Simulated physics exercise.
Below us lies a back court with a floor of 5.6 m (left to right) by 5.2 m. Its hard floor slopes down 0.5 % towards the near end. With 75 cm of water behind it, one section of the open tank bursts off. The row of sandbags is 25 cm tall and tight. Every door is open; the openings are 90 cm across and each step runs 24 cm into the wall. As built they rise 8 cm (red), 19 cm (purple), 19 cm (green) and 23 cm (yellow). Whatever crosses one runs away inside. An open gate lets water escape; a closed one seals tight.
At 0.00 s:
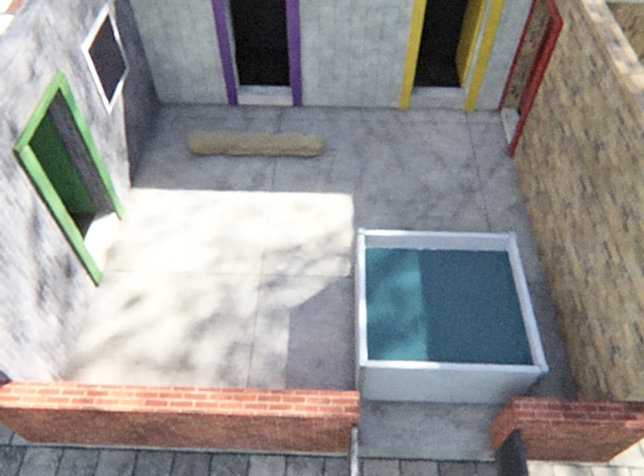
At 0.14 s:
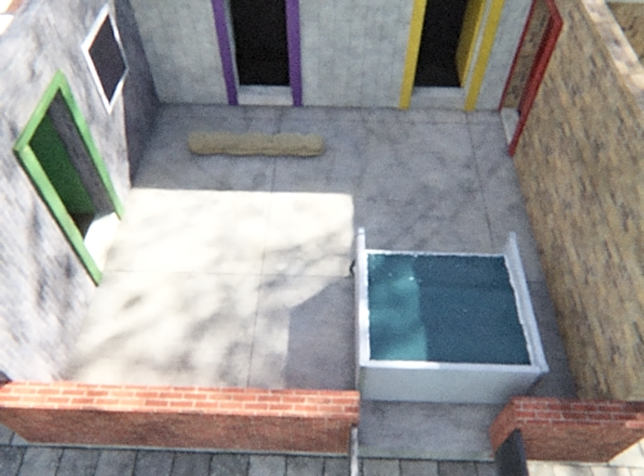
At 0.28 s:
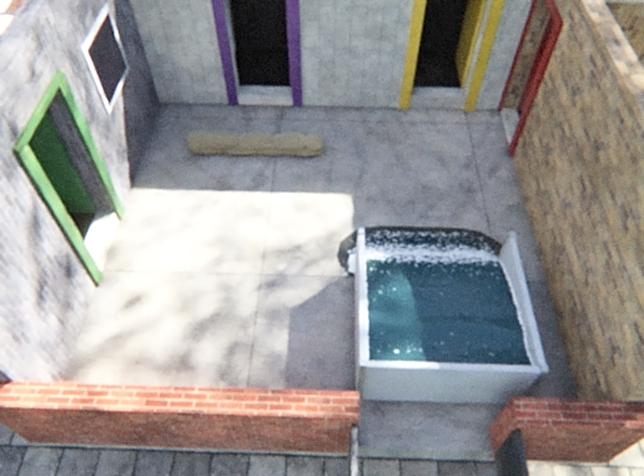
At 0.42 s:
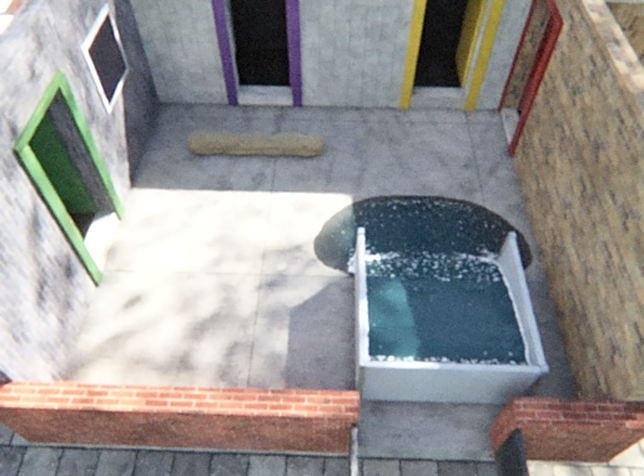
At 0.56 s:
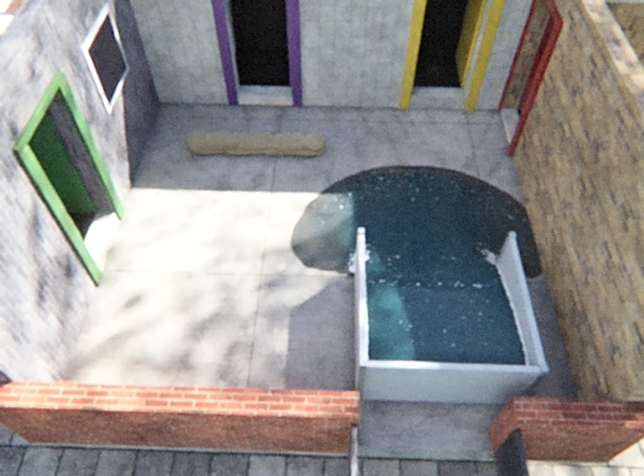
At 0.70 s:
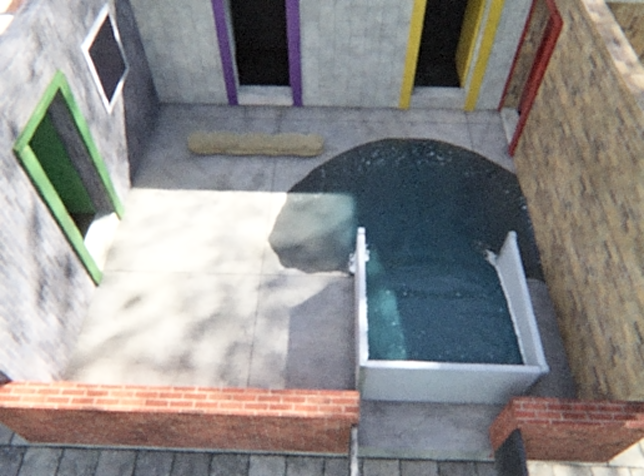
The clip shows a walled courtyard with green, purple, yellow and red doorways and an open tank of still water; the tank's far side gives way, and water pours out, spreading across the floor in a widening dark, rounded pool.
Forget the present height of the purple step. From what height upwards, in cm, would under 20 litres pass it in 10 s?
Some 6.5 cm above the ground.
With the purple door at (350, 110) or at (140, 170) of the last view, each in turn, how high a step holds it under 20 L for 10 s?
About 22 and 9.5 cm.
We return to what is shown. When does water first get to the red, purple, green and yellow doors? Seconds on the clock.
Arrival: Red 1.0 s, purple 1.6 s, green 2.8 s, yellow 0.9 s.
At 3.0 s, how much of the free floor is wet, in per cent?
Some 55 per cent of it.
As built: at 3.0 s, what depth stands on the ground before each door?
Depths in cm: Red 21, purple 9, green 3, yellow 20.
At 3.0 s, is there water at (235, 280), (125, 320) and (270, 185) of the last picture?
In that order: Still dry, still dry, under water.
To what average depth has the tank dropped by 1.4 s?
Roughly 28 cm on average.
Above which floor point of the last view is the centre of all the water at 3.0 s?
Around (377, 181).
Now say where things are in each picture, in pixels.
The first picture shows still water, 75 cm deep, in the open tank at (443, 298); the purple door at (260, 50) is dry.
In the second picture, the front is at a hidden place, 0.2 m from the gap on the far side; 0.3 m2 of floor is wet, 75 cm left at the back.
In the third picture, the front is at a hidden place, 0.7 m from the gap on the far side; 1.2 m2 of floor is wet, 71 cm left at the back.
In the fourth picture, water pours out on the far side and has run 1.3 m, to (379, 201); about 10 cm deep outside, 64 cm at the back.
In the fifth picture, the front is at (390, 171), 1.9 m from the gap on the far side; 4.7 m2 of floor is wet, 63 cm left at the back.
In the sixth picture, water pours out on the far side and has run 2.5 m, to (388, 143); about 6 cm deep outside, 56 cm at the back; the purple door at (260, 50), 4.1 m from the gap, is still 1.8 m from the nearest water.
After 1.4 s water covers 40 % of the floor, deepest (36 cm) near (490, 115); it has not reached the purple door.
After 3.0 s water covers 55 % of the floor, deepest (24 cm) near (501, 115); 9 cm at the purple door, 0 litres in over its 19 cm step.
After 10.0 s water covers 95 % of the floor, deepest (12 cm) near (54, 412); 5 cm at the purple door, 0 litres in over its 19 cm step.
At the purple door as built, the water arrived by 1.6 s and peaked near 12 cm at 6.6 s.
Run again over the same 10 s with other heights there, 33 litres in over 5.5 cm, 12 litres over 7.5 cm. The limit of 20 litres is kept from about 6.5 cm up.
